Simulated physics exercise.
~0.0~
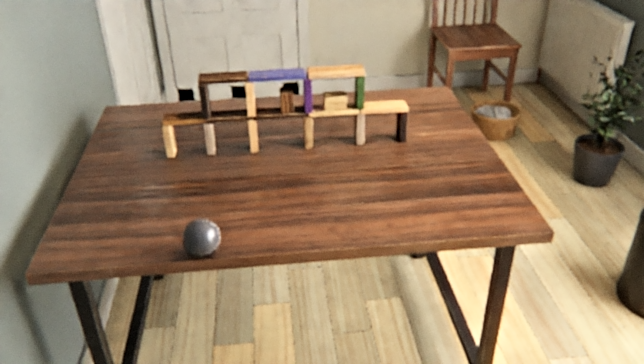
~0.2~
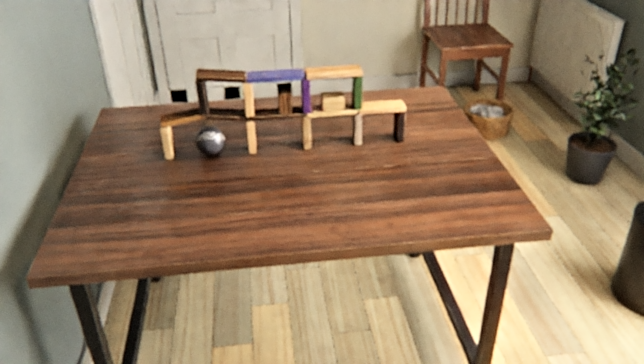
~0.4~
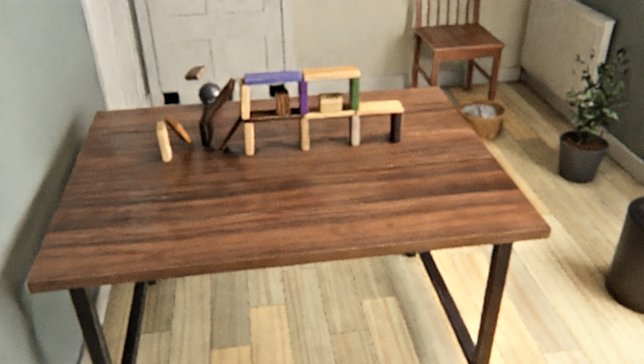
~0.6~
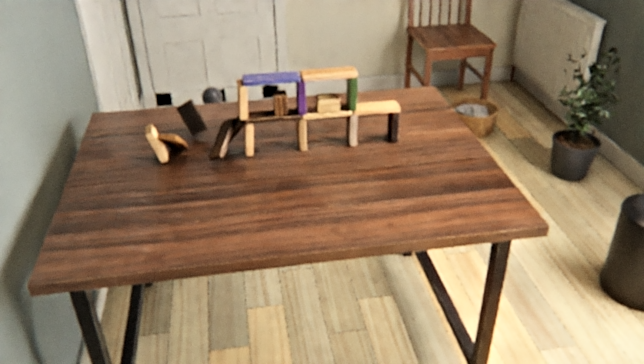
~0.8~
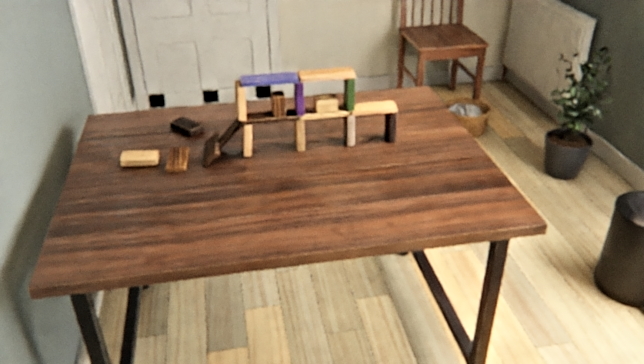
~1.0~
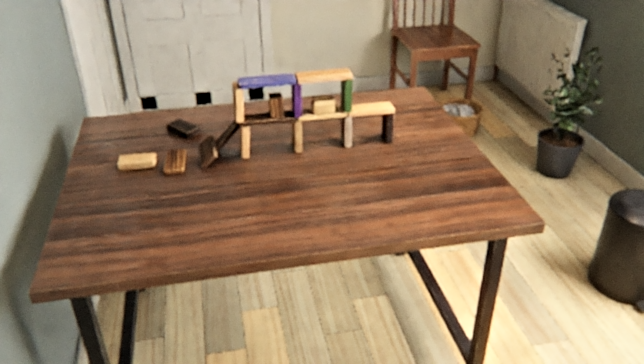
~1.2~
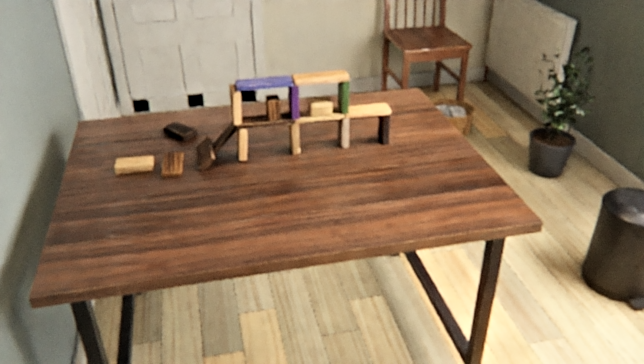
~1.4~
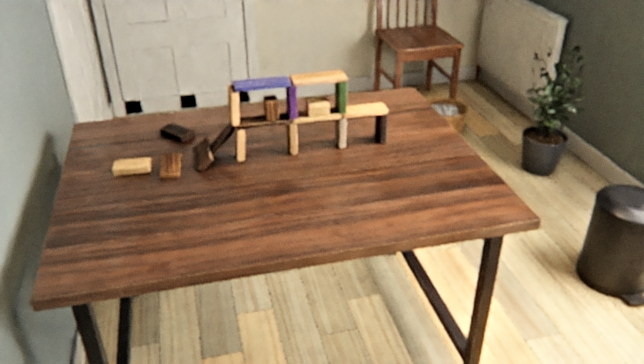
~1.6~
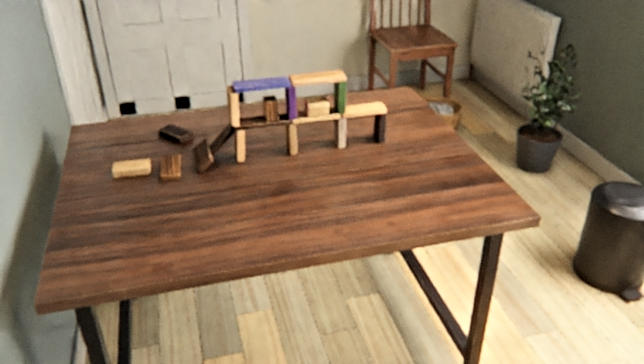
A dark wooden table stands in a room with a pale door, a chair and a potted plant behind it, seen from above its near edge as the view drifts slightly sideways. Toward its far side is a two-floor structure of posts and planks, with a blue plank on top and purple and green posts. A grey stone ball rolls away from the near edge into the left part, knocking pieces loose. The left end collapses, and the ball passes out of sight. Several pieces lie scattered or leaning at left, while the blue plank and both coloured posts remain up.
